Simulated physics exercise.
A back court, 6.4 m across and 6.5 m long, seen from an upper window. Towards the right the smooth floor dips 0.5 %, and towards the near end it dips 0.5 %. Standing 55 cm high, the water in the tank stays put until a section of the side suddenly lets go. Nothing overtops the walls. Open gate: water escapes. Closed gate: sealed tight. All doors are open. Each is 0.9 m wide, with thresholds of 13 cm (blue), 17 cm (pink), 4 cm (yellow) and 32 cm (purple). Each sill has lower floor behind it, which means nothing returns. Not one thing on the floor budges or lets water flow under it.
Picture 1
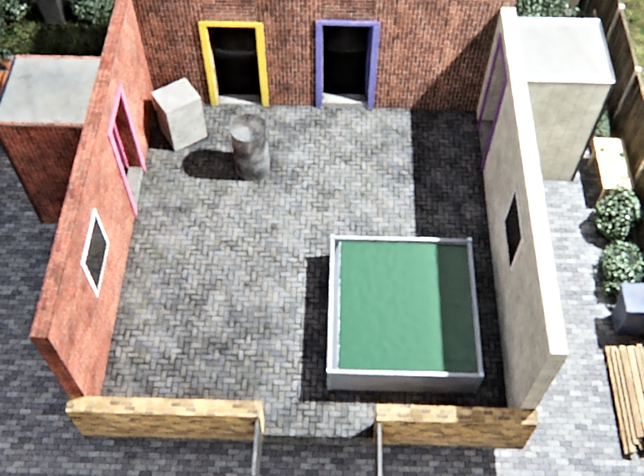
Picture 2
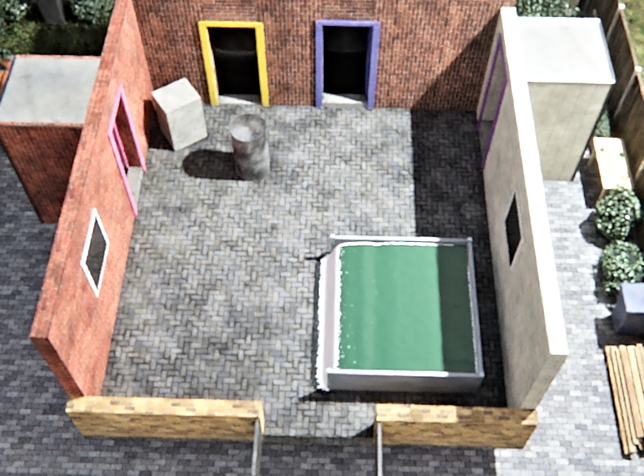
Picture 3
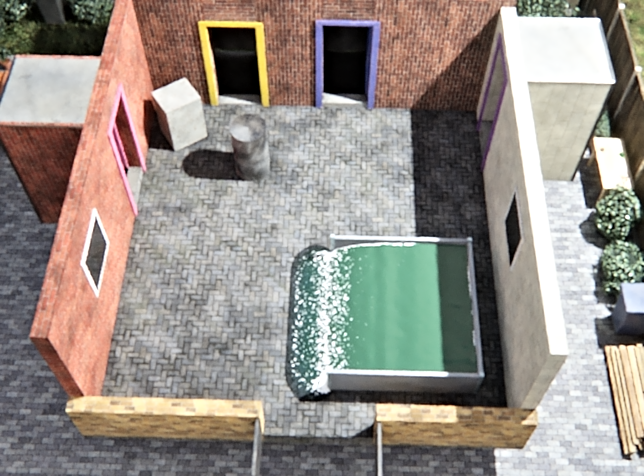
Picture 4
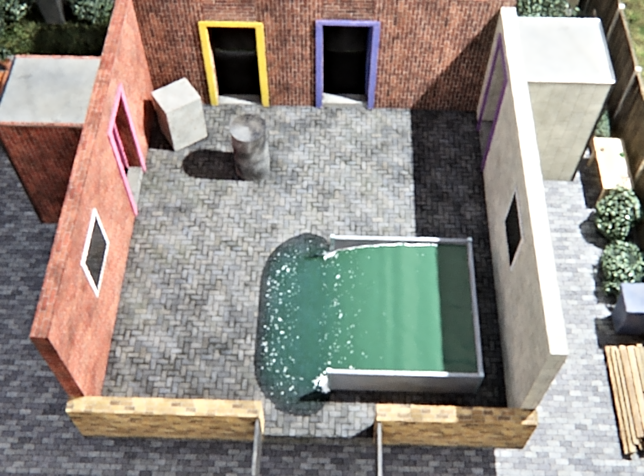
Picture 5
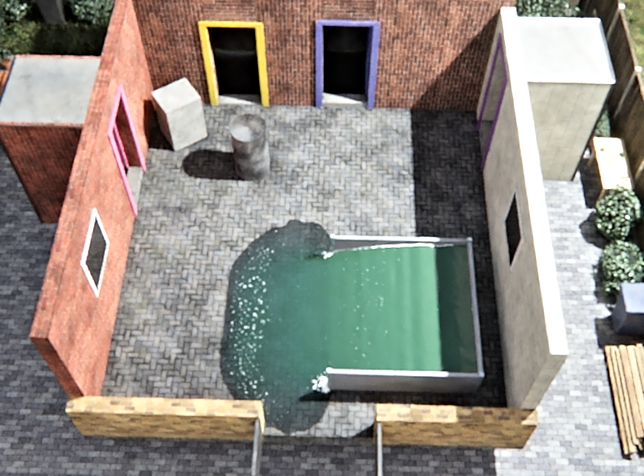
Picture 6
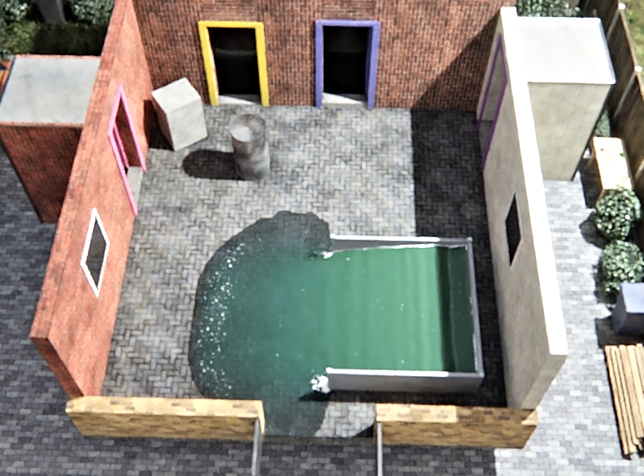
A large open-topped tank of green water stands at the right of a grey paved back court, seen from high above by a camera that stays still. Red brick walls, yellow and blue doorways, a pale box and a grey cylinder surround the paving, with low tan walls in front. The tank's left side opens, and foaming green water pours out leftward, spreading in a widening rounded sheet.
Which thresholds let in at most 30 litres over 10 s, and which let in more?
At the blue door the water let in will remain short of the limit. At the pink door the water let in will remain short of the limit. At the yellow door the water let in will surpass the limit. At the purple door the water let in will remain short of the limit.
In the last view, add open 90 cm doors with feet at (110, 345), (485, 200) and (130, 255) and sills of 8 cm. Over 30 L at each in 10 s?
Well, the first is on the high side, the second is on the low side, and the third is on the high side.
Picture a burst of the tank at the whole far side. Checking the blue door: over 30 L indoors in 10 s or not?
Against that limit: Blue past it.
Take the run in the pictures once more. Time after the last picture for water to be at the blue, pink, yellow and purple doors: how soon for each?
Blue: 4.0 s; pink: 1.3 s; yellow: 3.2 s; purple: 6.0 s.
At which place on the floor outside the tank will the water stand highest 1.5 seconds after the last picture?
Close to (98, 414).
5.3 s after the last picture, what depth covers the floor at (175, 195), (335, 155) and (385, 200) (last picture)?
Depths in turn: Roughly 14, 4 and 0 centimetres.
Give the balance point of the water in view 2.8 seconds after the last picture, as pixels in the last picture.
Around (233, 299).
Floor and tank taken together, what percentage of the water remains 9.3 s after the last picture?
88 %.
Then, 0.7 s after the last picture water covers 40 % of the floor and is deepest (28 cm) near (116, 321); blue door not reached, pink door not reached, yellow door not reached, purple door not reached.
Then, 1.5 s after the last picture water covers 45 % of the floor and is deepest (41 cm) near (98, 414); blue door not reached, pink door 12 cm at the sill, 0 L in, yellow door not reached, purple door not reached.
Then, 2.8 s after the last picture water covers 50 % of the floor and is deepest (28 cm) near (149, 146); blue door not reached, pink door 15 cm at the sill, 0 L in, yellow door not reached, purple door not reached.
Then, 5.3 s after the last picture water covers 75 % of the floor and is deepest (18 cm) near (265, 107); blue door 7 cm at the sill, 0 L in, pink door 12 cm at the sill, 0 L in, yellow door 14 cm at the sill, 17 L in, purple door not reached.
Then, 9.3 s after the last picture water covers 95 % of the floor and is deepest (14 cm) near (474, 126); blue door 7 cm at the sill, 0 L in, pink door 5 cm at the sill, 0 L in, yellow door 6 cm at the sill, 88 L in, purple door 13 cm at the sill, 0 L in.
